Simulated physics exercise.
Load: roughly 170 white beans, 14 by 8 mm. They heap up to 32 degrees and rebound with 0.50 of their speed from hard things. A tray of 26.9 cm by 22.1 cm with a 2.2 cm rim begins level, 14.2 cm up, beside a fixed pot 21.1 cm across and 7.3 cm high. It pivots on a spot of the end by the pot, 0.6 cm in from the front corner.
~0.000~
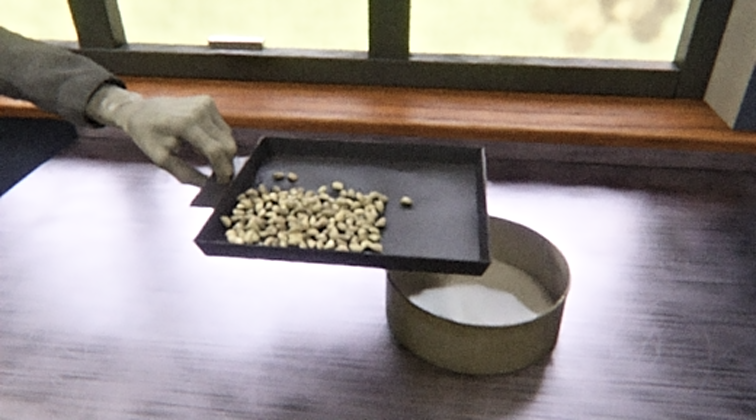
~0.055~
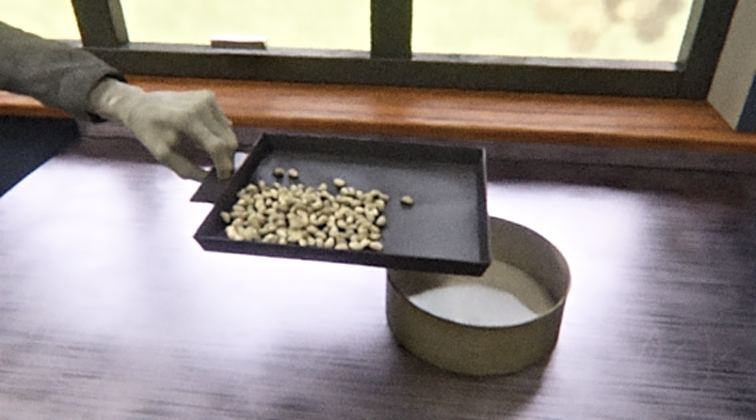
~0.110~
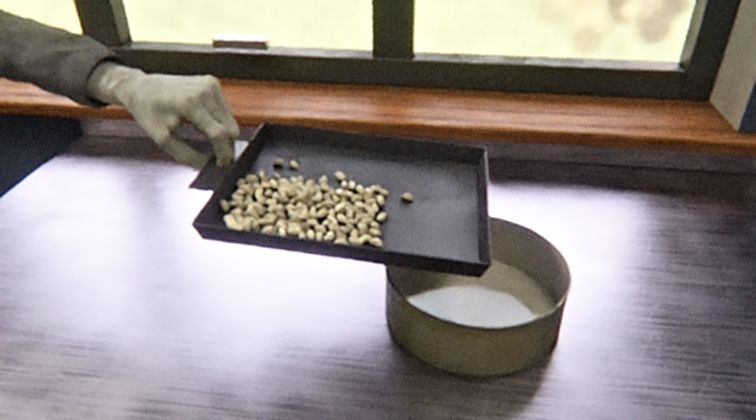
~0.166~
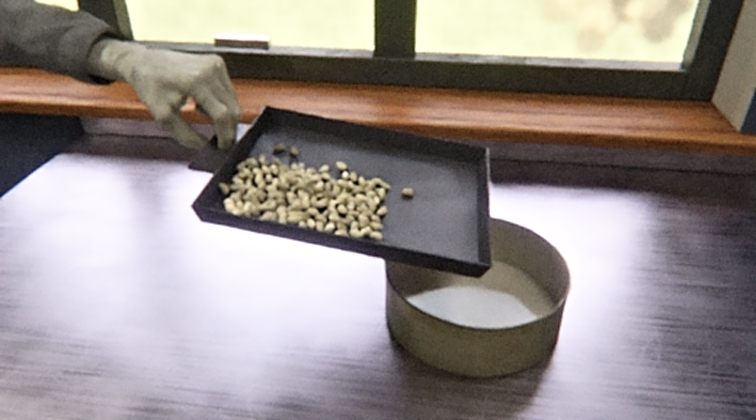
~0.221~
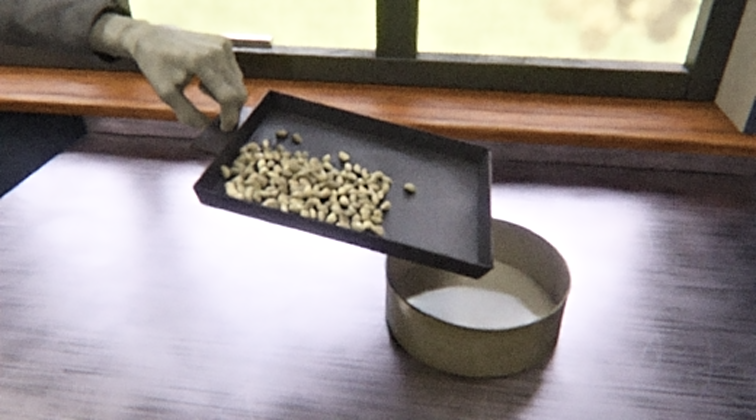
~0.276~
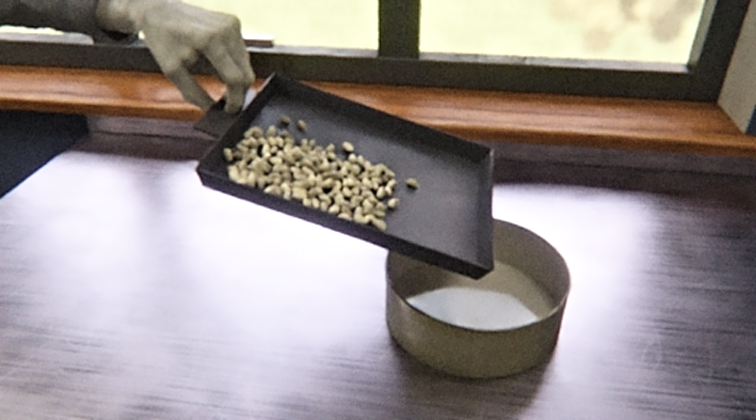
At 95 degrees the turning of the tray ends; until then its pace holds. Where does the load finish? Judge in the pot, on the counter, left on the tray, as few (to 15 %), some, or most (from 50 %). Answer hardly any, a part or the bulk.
In the pot: The bulk; on the counter: A part; left on the tray: Hardly any.
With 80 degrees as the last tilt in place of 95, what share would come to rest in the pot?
Then about 40 per cent.
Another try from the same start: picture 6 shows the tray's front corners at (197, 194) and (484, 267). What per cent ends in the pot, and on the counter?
Pot 0, counter 100.
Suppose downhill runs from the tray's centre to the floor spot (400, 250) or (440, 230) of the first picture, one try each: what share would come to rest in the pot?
About 0 and 15 per cent.
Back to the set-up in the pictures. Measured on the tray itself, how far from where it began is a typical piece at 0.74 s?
About 16 cm.
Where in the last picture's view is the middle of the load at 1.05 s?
Around (505, 303).
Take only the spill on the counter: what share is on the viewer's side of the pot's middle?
Roughly 100 per cent.
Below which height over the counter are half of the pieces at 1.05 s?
About 6 cm.
After 0.74 s, tilt 54 degrees; the tray holds 100 %, the pot 0 %.
Then, at 1.05 s, tilt 79 degrees; the tray holds 45 %, the pot 30 %.
Then, at 1.46 s, tilt 95 degrees; the tray holds 0 %, the pot 60 %.
By 2.4 s all is still; pot 70 %, counter 30 %, tray 0 %.
